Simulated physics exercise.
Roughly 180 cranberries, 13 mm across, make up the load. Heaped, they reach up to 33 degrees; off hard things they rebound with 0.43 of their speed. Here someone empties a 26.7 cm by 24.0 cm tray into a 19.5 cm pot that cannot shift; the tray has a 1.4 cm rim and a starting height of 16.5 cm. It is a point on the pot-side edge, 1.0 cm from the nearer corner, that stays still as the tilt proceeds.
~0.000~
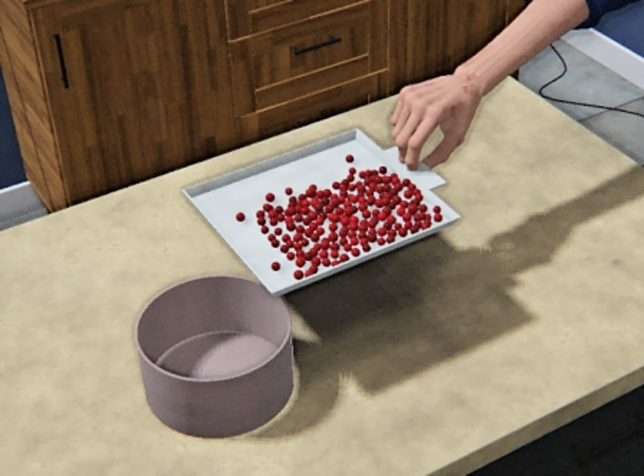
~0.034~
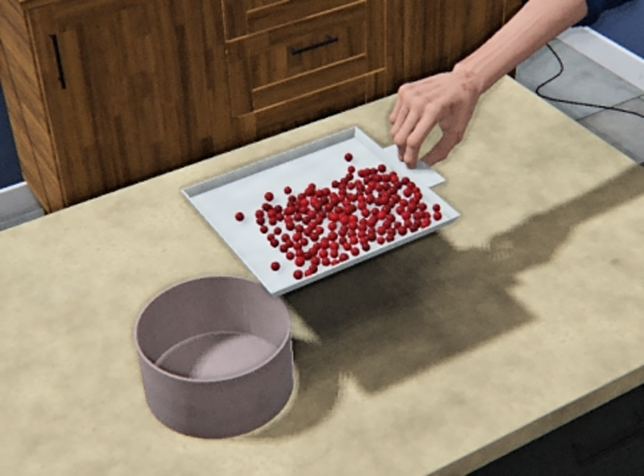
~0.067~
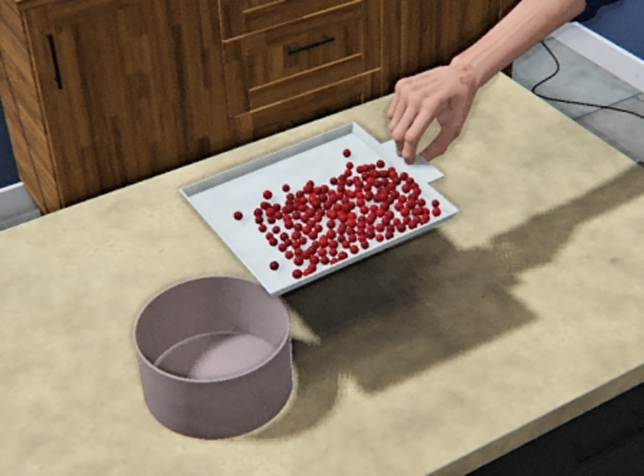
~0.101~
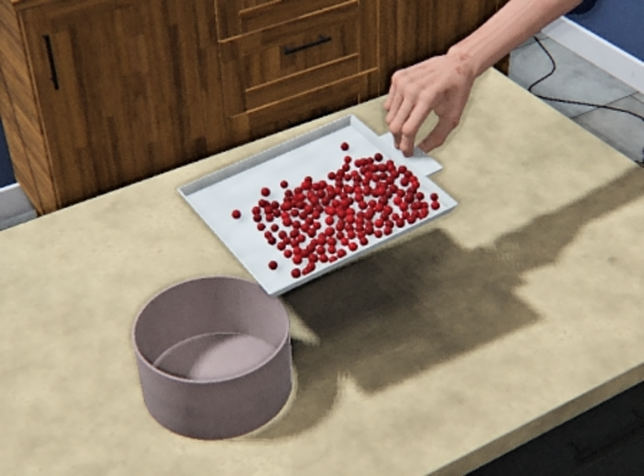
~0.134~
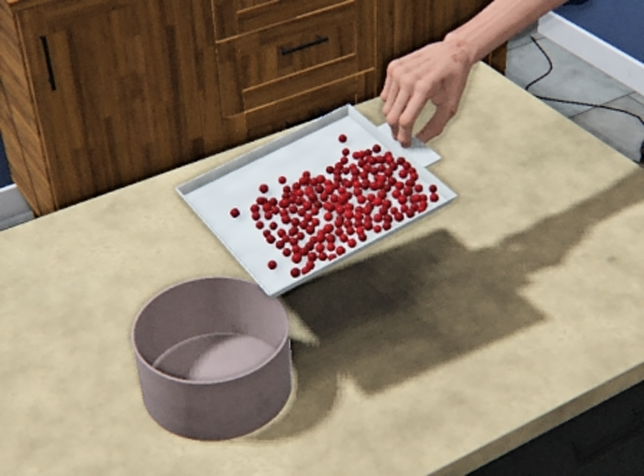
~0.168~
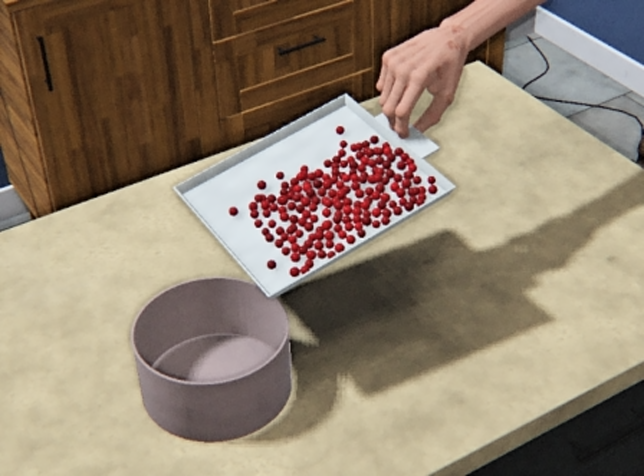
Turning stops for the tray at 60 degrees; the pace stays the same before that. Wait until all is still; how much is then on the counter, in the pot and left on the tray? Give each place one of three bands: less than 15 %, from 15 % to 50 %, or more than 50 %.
Counter - less than 15 %; pot - more than 50 %; left on the tray - from 15 % to 50 %.
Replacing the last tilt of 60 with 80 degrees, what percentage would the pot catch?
Share in the pot: Around 90 %.
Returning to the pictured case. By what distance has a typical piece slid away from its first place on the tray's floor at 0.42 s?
Displacement on the tray: Roughly 3 cm.
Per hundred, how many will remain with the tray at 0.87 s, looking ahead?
Of the load, some 40 percent.
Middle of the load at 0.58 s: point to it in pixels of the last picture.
Somewhere about (267, 220) in the last view.
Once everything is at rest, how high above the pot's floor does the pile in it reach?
About 3.0 cm.
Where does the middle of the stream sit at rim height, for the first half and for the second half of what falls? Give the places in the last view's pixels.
The first half passes near (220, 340) and the second half near (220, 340).
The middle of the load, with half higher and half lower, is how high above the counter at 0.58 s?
Roughly 24 cm.
After 0.42 s, tilt 36 degrees; the tray holds 100 %, the pot 0 %.
After 0.58 s, tilt 52 degrees; the tray holds 100 %, the pot 0 %.
After 0.87 s, tilt 60 degrees; the tray holds 40 %, the pot 45 %.
At rest (1.9 s), counter 5 %, pot 65 %, tray 30 %.
